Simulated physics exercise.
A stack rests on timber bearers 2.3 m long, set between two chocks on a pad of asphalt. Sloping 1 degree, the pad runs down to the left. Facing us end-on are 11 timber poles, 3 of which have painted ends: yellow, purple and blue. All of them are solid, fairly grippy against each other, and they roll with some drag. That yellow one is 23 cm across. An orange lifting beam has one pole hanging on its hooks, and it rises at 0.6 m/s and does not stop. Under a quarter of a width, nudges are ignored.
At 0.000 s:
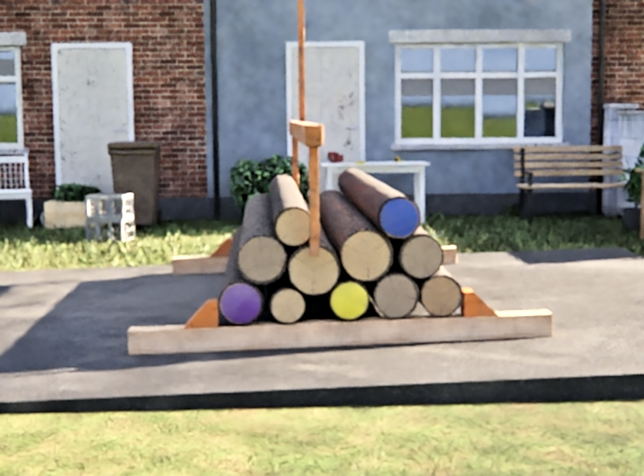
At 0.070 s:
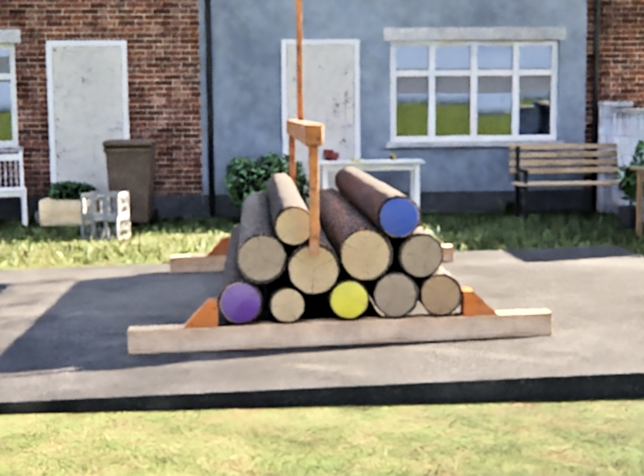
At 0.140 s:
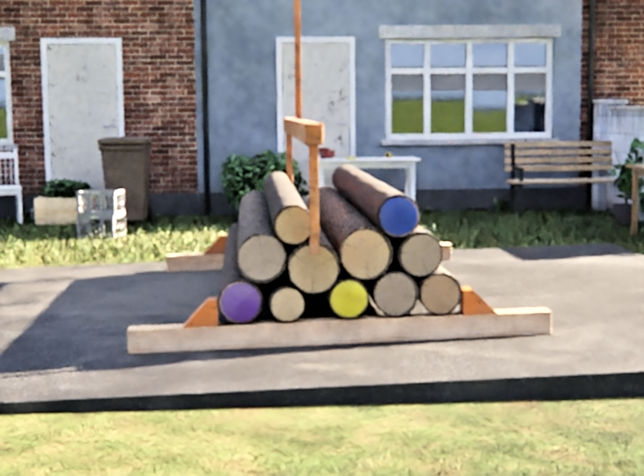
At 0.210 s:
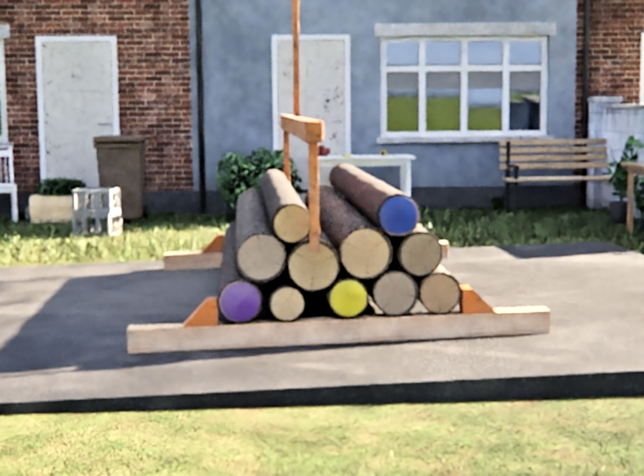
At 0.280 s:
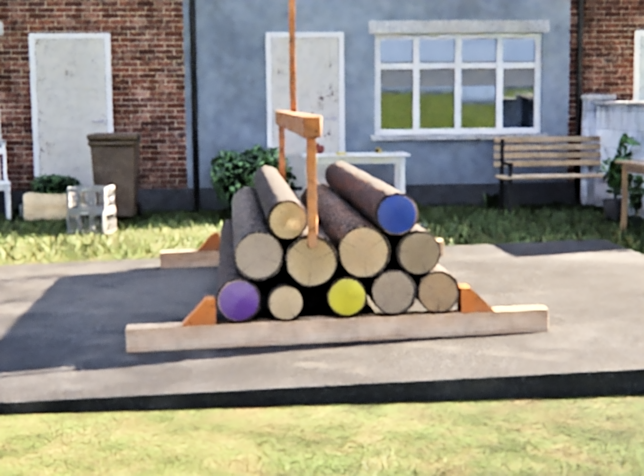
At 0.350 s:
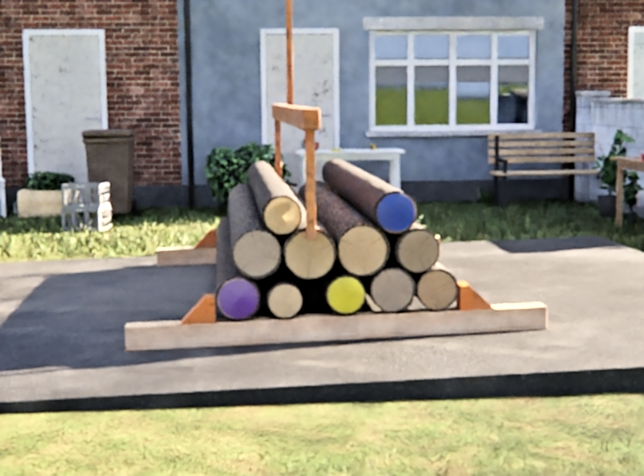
A stack of timber poles with painted ends sits between chocks while an orange lifting beam barely raises one middle pole.
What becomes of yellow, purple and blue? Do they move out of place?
Going through them: Yellow comes loose, purple does not budge, blue comes loose.
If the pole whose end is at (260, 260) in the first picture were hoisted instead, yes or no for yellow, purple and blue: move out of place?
Yellow does not, purple does not, blue does not.
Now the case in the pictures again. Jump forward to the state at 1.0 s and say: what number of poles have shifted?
Count at that moment: 4.
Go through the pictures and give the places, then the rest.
In the first frame, yellow at (350, 301), purple at (241, 304), blue at (399, 218); hooked one at (314, 269); the pad slopes 1° down to the left; 5 of the 11 form the bottom row.
In the second frame, yellow at (349, 300), purple at (241, 303), blue at (399, 217); hooked one at (314, 268).
In the third frame, yellow at (349, 299), purple at (241, 302), blue at (398, 216); hooked one at (314, 267).
In the fourth frame, yellow at (349, 298), purple at (240, 302), blue at (398, 215); hooked one at (314, 265), up 1 cm.
In the fifth frame, yellow at (347, 297), purple at (239, 301), blue at (397, 214); hooked one at (312, 260), up 3 cm.
In the sixth frame, yellow at (346, 295), purple at (238, 299), blue at (396, 212); hooked one at (310, 253), up 6 cm.
After 0.6 s, yellow is 2 cm further left; purple is where it was; blue is unmoved; 1 of the other 10 has shifted.
After 0.8 s, yellow is 7 cm further left; blue is 4 cm further left and 3 cm lower; no change for purple; 3 of the other 10 have shifted.
After 1.0 s, yellow is 11 cm further left; blue is 6 cm further left and 5 cm lower; no change for purple; 4 of the other 10 have shifted.
At rest (5.6 s), yellow is 13 cm further left; purple is unmoved; blue is 12 cm further right and 22 cm lower; 5 of the other 10 have shifted.
